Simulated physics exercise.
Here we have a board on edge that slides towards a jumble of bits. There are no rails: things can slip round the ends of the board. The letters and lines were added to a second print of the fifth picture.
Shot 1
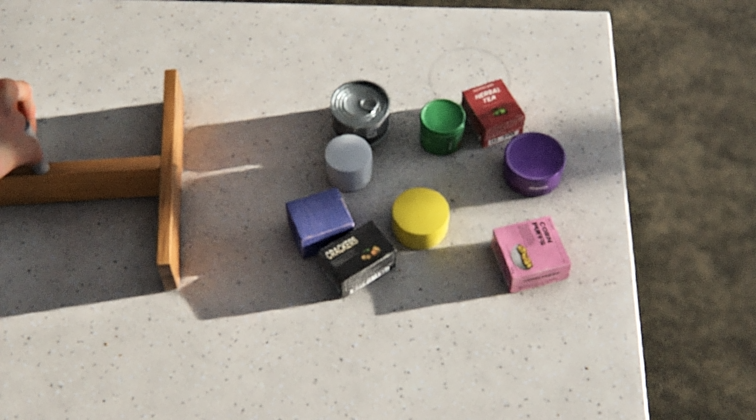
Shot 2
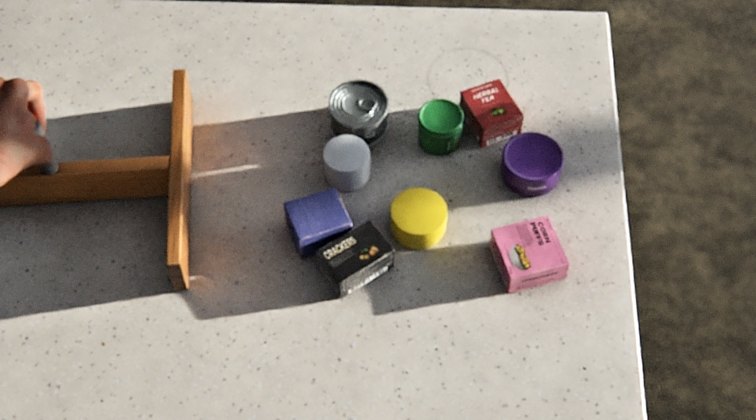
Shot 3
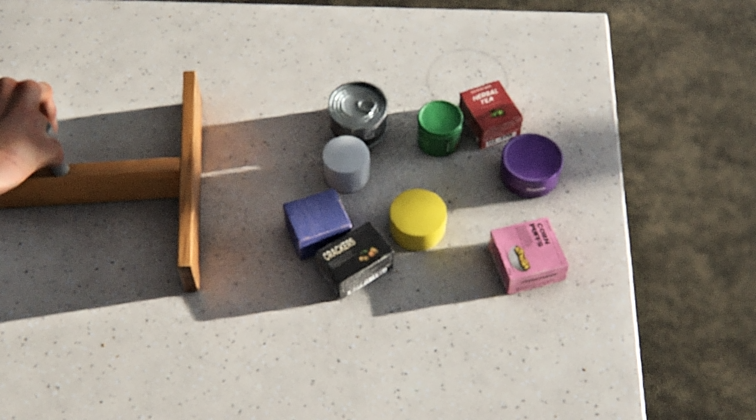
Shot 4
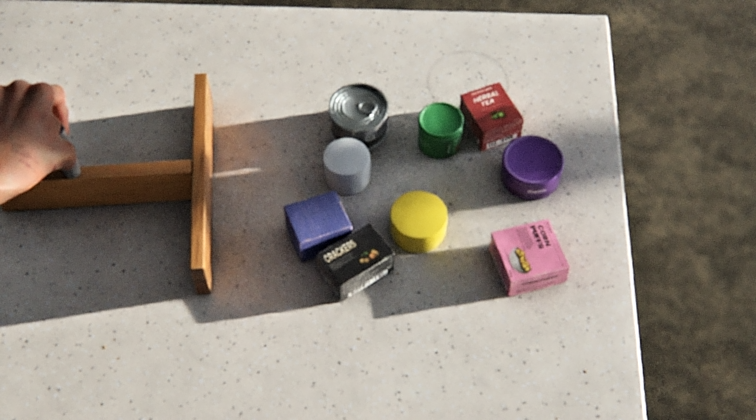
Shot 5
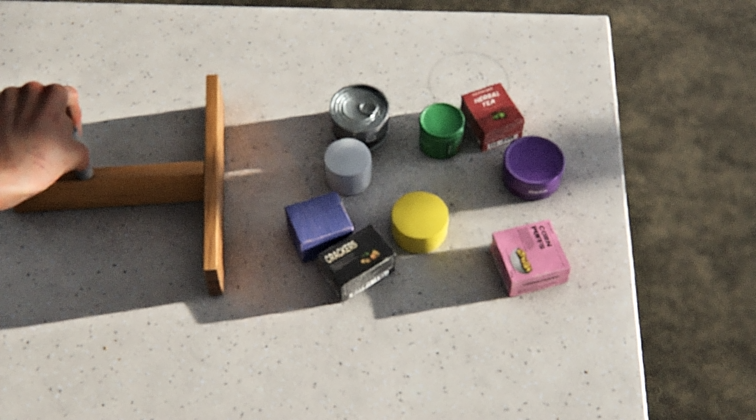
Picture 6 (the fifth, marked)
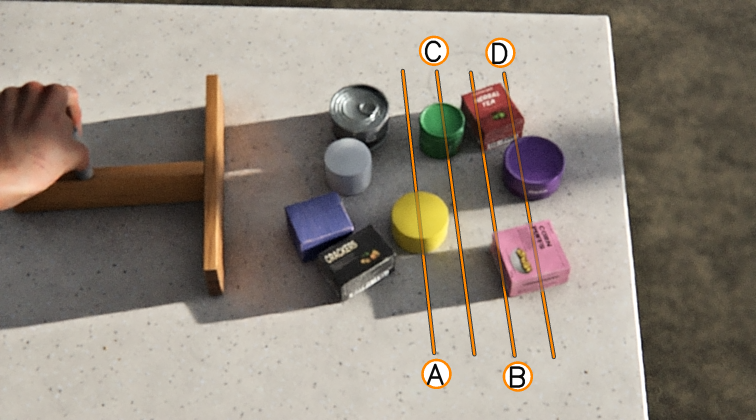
At the start, a hand grips a wooden board on edge at the left of a pale speckled tabletop, with a loose cluster of cans, tubs and small boxes to its right. The hand pushes the board slowly rightward, narrowing the gap a little, while the cluster stays in place, untouched.
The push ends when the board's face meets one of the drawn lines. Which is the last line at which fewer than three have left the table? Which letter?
It can go as far as D.
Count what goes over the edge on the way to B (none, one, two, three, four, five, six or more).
By then, none.
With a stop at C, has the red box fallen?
No.
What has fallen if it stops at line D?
It is the pink packet.
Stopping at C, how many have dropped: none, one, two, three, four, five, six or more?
In all, none.
On the marked copy, A at (417, 200); B at (491, 202); C at (454, 201); D at (527, 203).
Following D. Soon after the start, board (325, 169); black packet (372, 274); blue block (364, 231).
Later, board (438, 173); purple tub (548, 167); pink packet (551, 260).
In the end, board (525, 175); pink packet over the edge; purple tub (622, 165); one fallen.
As for the rest, A is within the limit but short; B is within the limit but short; C is within the limit but short.
